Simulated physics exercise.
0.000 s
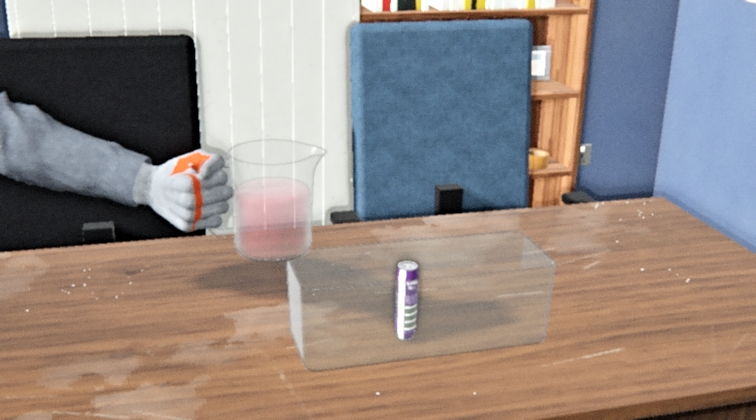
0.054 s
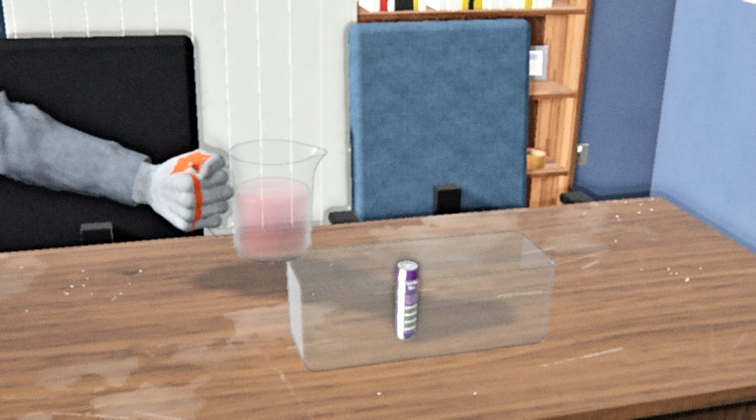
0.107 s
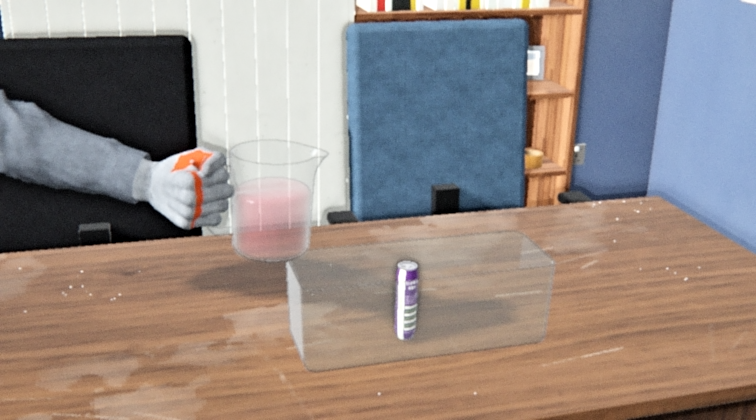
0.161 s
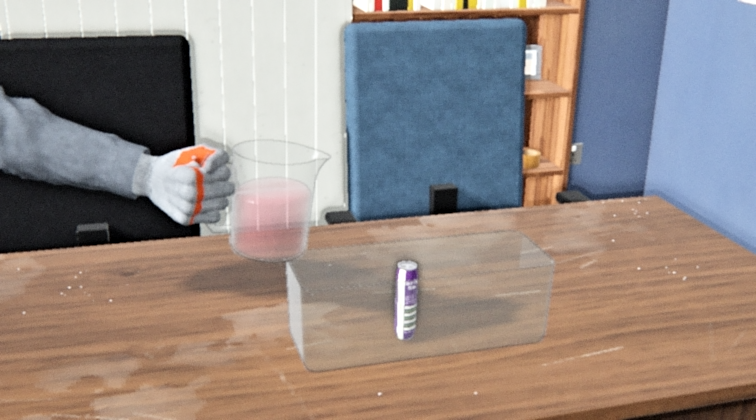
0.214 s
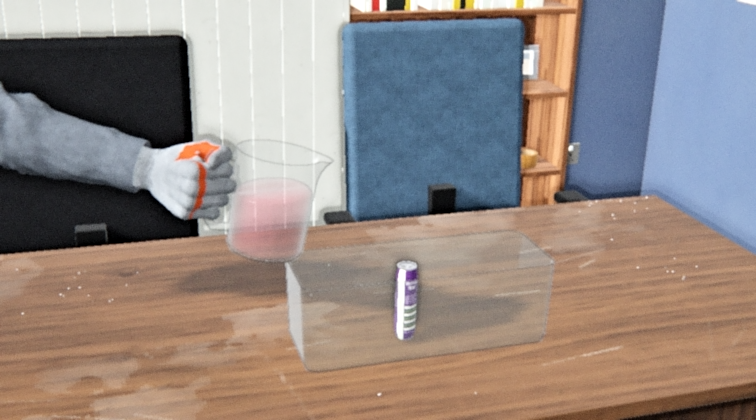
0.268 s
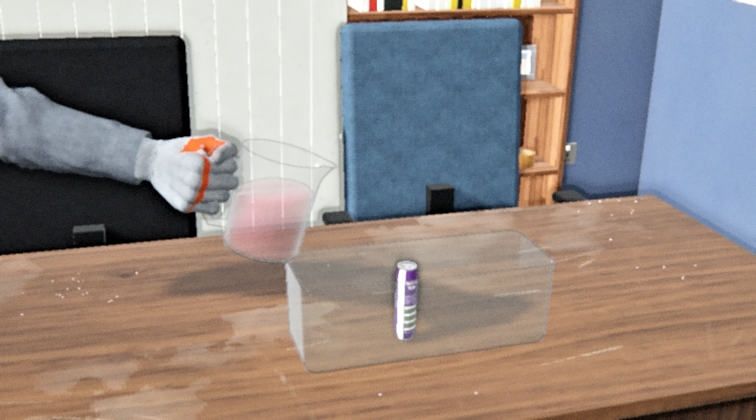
A gloved hand in a grey sleeve holds a clear jug of pinkish water above the left side of a scuffed wooden table, seen from slightly above. An empty transparent oblong basin sits to the right, a small purple-and-white tin showing at it, with black and blue chairs, a bookshelf and pale panelling behind. The jug slowly tilts rightward towards the basin, while the view drifts very slightly.
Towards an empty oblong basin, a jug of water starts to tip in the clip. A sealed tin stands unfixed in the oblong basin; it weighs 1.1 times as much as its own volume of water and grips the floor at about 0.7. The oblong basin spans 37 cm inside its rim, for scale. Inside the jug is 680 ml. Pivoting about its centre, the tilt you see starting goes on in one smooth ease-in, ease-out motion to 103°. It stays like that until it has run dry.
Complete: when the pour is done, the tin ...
... remains on its base.
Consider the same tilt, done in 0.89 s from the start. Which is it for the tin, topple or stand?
Outcome - the tin remains standing.
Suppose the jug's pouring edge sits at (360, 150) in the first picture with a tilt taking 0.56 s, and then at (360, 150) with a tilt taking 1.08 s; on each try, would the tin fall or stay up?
Run one: It tumbles. Run two: It tumbles.
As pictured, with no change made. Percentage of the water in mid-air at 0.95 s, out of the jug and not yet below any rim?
Near 14 per cent, I'd say.
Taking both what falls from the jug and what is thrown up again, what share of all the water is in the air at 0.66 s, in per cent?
Roughly 7 percent.
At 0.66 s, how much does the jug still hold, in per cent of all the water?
Close to 92 percent of the liquid remains at that time.
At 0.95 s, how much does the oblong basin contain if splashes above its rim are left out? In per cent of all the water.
48 %, more or less.
Then, 0.66 s in, the tilt is 69° and 93 per cent is still to pour; the tin stands where it began.
Then, 0.95 s in, the tilt is 99° and 38 per cent is still to pour; the tin stands where it began.
Then, 1.25 s in, the tilt is 103° and 5 per cent is still to pour; the tin stands where it began.
Then, 1.58 s in, the tilt is 103° and 0 per cent is still to pour; the tin stands where it began.
Finally, the tin stands where it began.
